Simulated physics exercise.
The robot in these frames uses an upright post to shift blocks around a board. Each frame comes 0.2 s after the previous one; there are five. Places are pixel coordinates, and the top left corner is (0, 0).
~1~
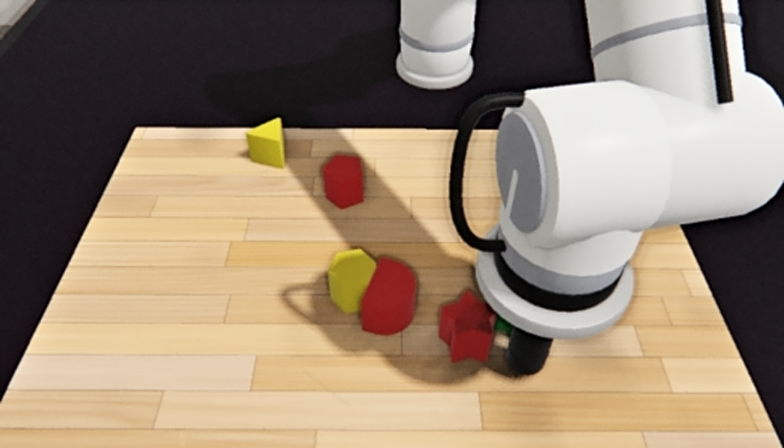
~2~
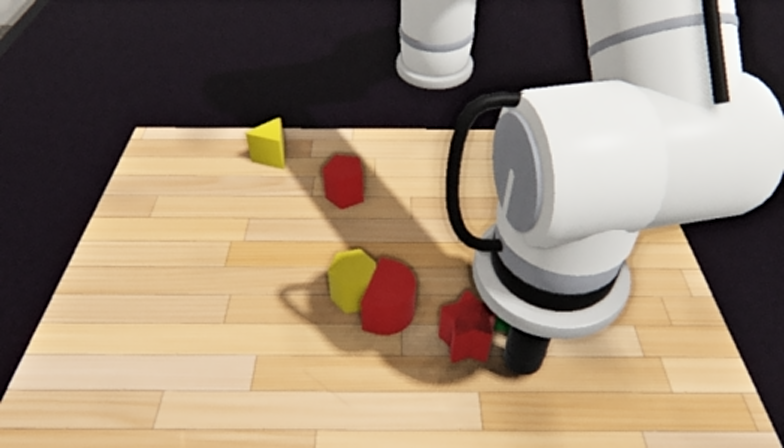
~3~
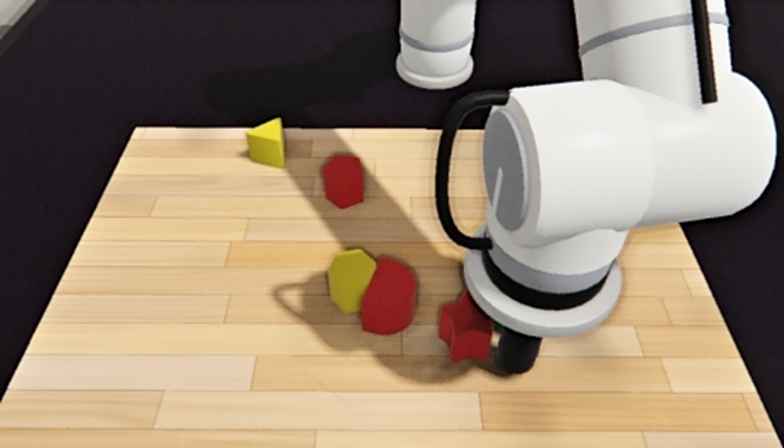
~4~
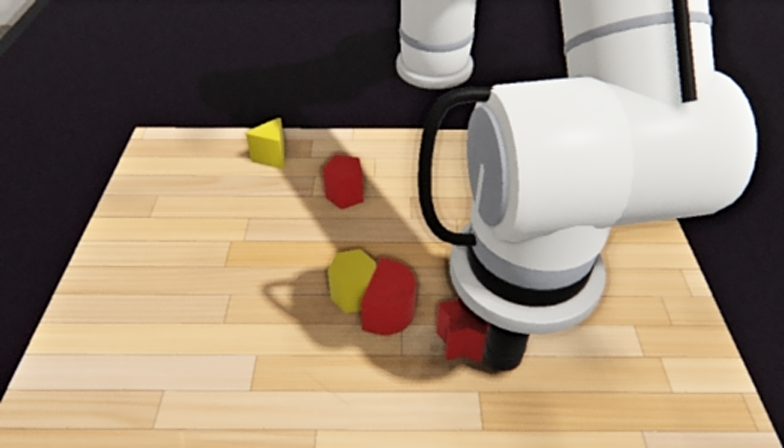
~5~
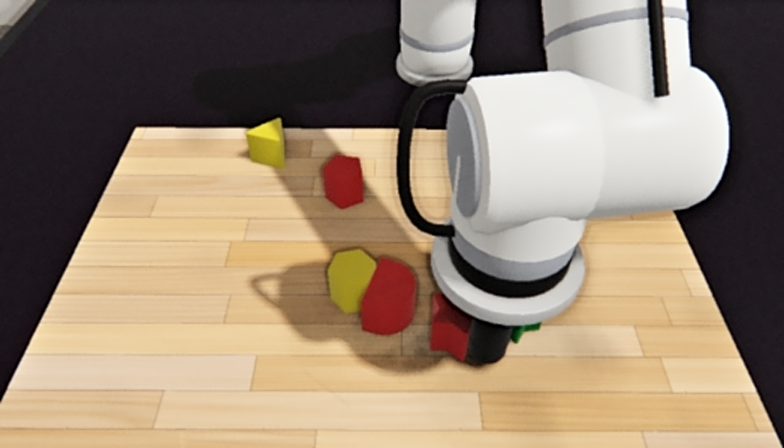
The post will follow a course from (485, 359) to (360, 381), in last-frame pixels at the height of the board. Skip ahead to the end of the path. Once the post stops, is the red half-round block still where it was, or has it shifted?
By the last moment of the path, the red half-round block has stayed put.
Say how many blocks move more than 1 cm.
My answer is one.
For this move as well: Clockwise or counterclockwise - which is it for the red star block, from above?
It is turned clockwise.
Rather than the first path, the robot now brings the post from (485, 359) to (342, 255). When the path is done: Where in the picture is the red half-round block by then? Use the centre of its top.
I expect it at (265, 233).
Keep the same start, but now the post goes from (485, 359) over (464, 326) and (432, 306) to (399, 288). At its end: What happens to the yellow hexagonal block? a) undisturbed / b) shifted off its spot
The answer is b.
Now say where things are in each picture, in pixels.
In the first frame, lower end of the post (525, 360), tops of blocks, red half-round block (390, 283), red star block (471, 314).
In the second frame, post (523, 360), blocks as before.
In the third frame, post (515, 359), blocks as before.
In the fourth frame, post (503, 356), red star block (468, 312).
In the fifth frame, post (487, 349), red half-round block (390, 283), red star block (458, 309).
On the path given first. One third of the way, post (444, 356); red star block (440, 304), turned 40° clockwise.
Two thirds of the way, post (402, 364); red star block (438, 304), turned 50° clockwise.
At the end, post (359, 372); red half-round block not moved; red star block (438, 304), turned 50° clockwise.
